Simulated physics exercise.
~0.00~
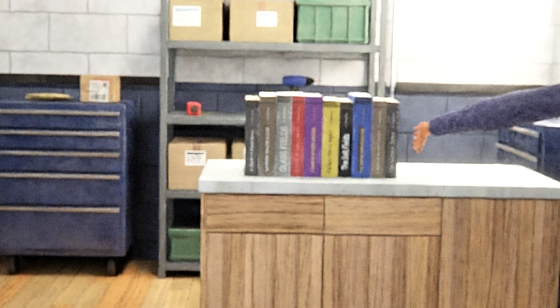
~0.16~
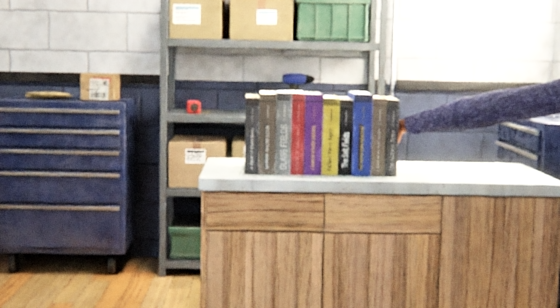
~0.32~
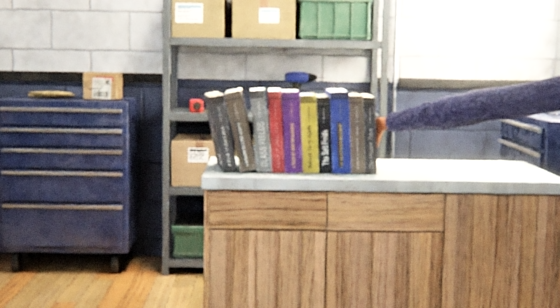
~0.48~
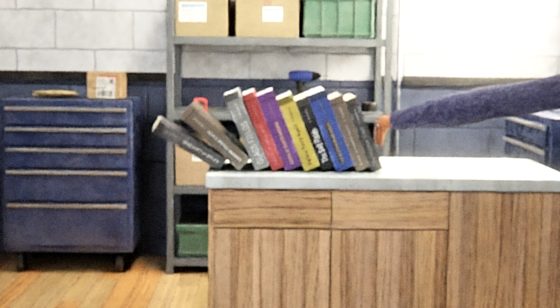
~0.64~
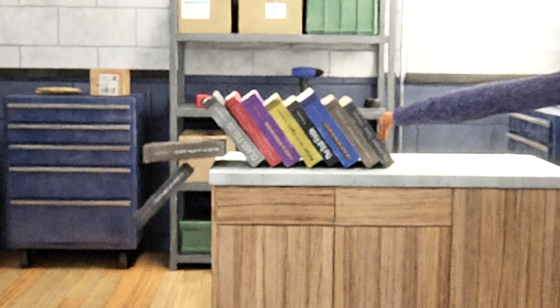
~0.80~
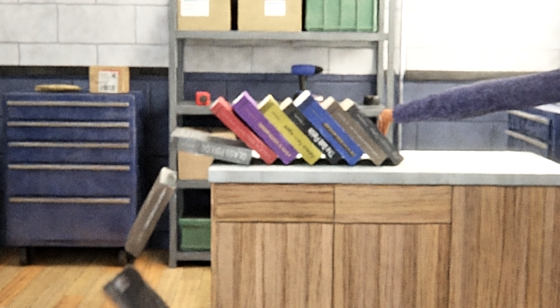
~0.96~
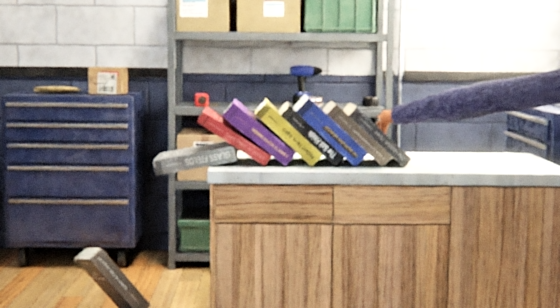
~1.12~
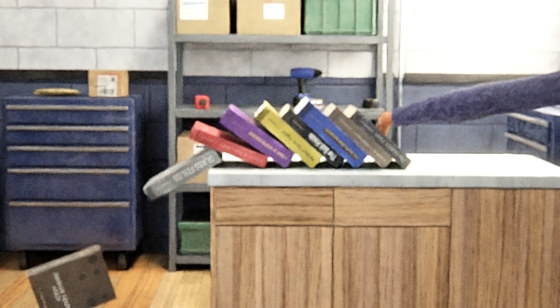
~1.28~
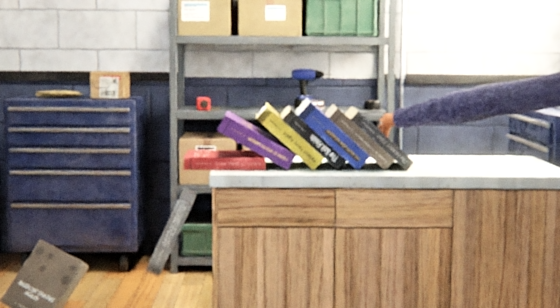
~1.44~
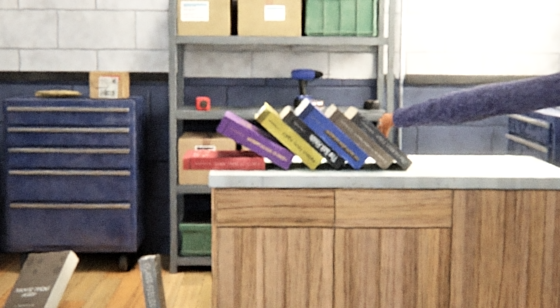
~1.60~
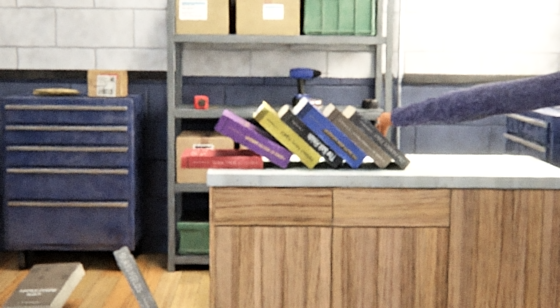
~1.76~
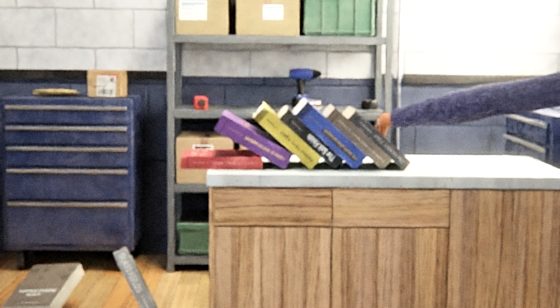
A row of books, pushed left by a hand, topples, and three drop off the worktop.
